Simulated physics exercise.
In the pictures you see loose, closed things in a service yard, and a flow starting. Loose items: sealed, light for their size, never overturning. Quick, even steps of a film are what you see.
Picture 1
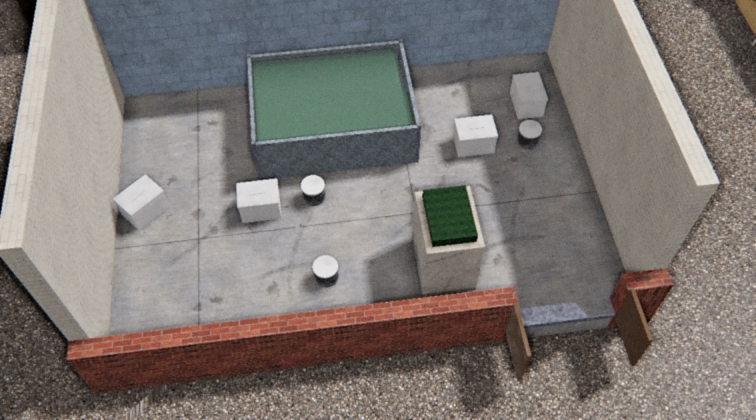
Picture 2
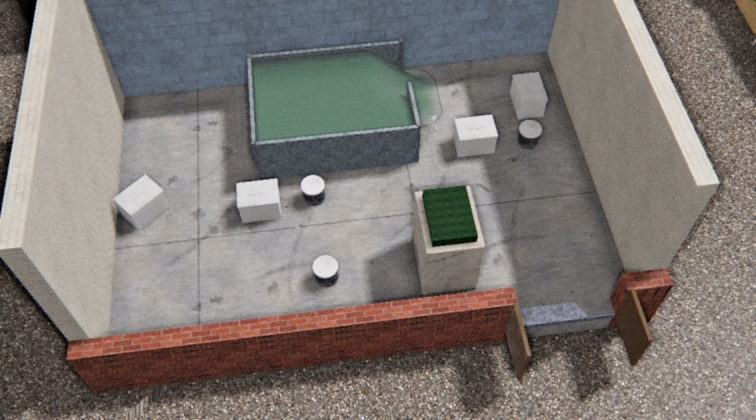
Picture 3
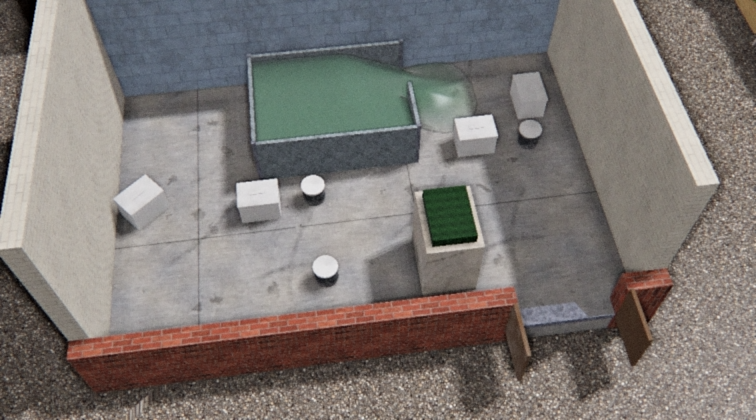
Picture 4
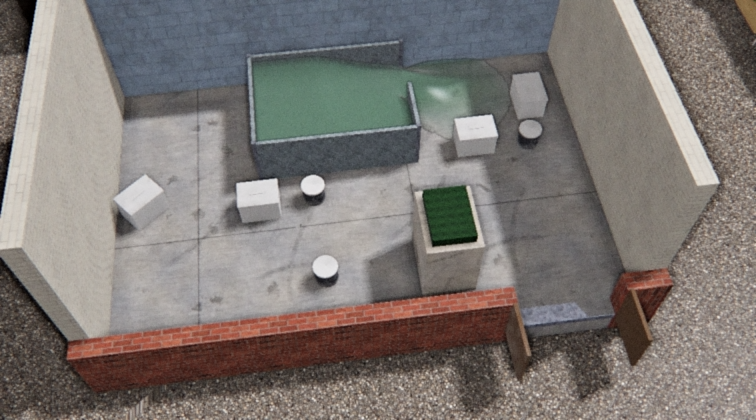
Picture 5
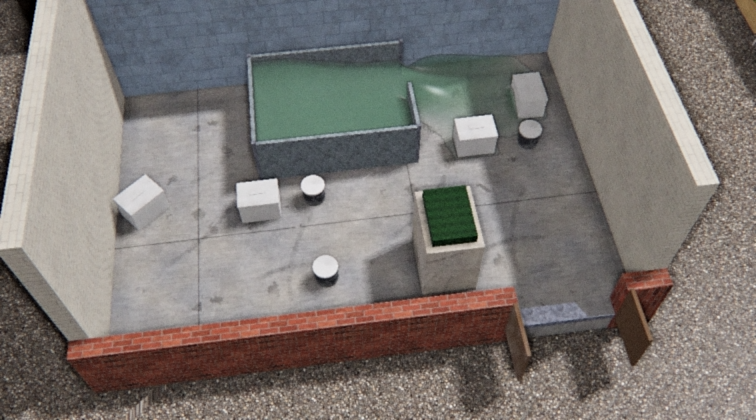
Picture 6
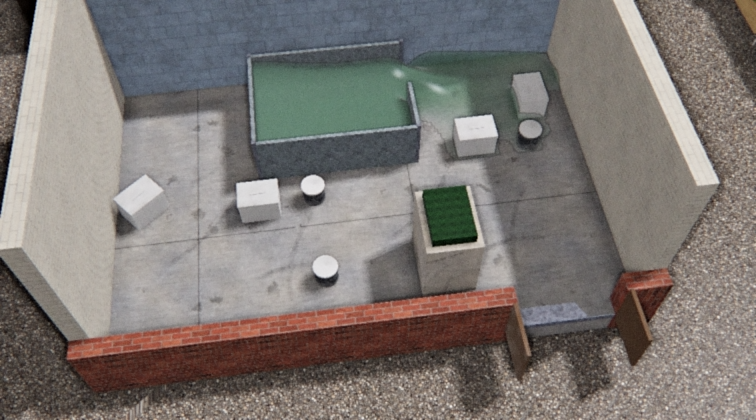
Walled service yard with green water pouring from a tank's right side and spreading around pale boxes, which stay still.
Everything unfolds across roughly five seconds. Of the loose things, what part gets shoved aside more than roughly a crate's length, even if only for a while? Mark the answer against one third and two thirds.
Fewer than a third of them.
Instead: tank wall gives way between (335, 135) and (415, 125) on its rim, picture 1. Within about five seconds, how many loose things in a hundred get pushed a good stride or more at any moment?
Near 40 in a hundred.
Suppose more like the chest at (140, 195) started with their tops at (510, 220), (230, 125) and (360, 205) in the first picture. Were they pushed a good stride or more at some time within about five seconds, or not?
Here's the rundown: Sent far off, never gets far, and finally never gets far.
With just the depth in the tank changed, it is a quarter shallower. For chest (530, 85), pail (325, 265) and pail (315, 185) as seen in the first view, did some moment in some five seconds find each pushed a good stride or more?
Taking them as listed - the full distance for the first, a shorter distance for the second, a shorter distance for the third.
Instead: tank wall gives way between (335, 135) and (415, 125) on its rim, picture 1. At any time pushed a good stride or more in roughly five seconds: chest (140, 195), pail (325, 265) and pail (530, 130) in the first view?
First covers that distance, second covers that distance, third covers that distance.
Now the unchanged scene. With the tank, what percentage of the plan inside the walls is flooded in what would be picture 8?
Wet share: Around 25 %.
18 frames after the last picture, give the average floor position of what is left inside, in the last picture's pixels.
The average lands at about (335, 221).
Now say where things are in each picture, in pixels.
In the first frame, a chest at (530, 87) rests on the ground; a chest at (476, 127), on the bottom; 0 of 7 have shifted.
In the second frame, a chest at (530, 87), on the bottom; a chest at (476, 127), on the bottom; 0 of 7 have shifted.
In the third frame, a chest at (530, 87) rests on the ground; a chest at (476, 127) rests on the ground; 0 of 7 have shifted.
In the fourth frame, a chest at (530, 87) rests on the ground; a chest at (476, 127) rests on the ground; 0 of 7 have shifted.
In the fifth frame, a chest at (530, 87), on the bottom; a chest at (476, 127) rests on the ground; 0 of 7 have shifted.
In the sixth frame, a chest at (531, 87) rests on the ground; a chest at (476, 127) rests on the ground; 0 of 7 have shifted.
A moment on, 0 of 7 are well off their spots; 0 afloat.
Next, 2 of 7 are well off their spots; 0 afloat.
Later, 2 of 7 are well off their spots; 1 afloat.
In the end, 2 of 7 are well off their spots, and 2 have been at some point; 0 afloat.
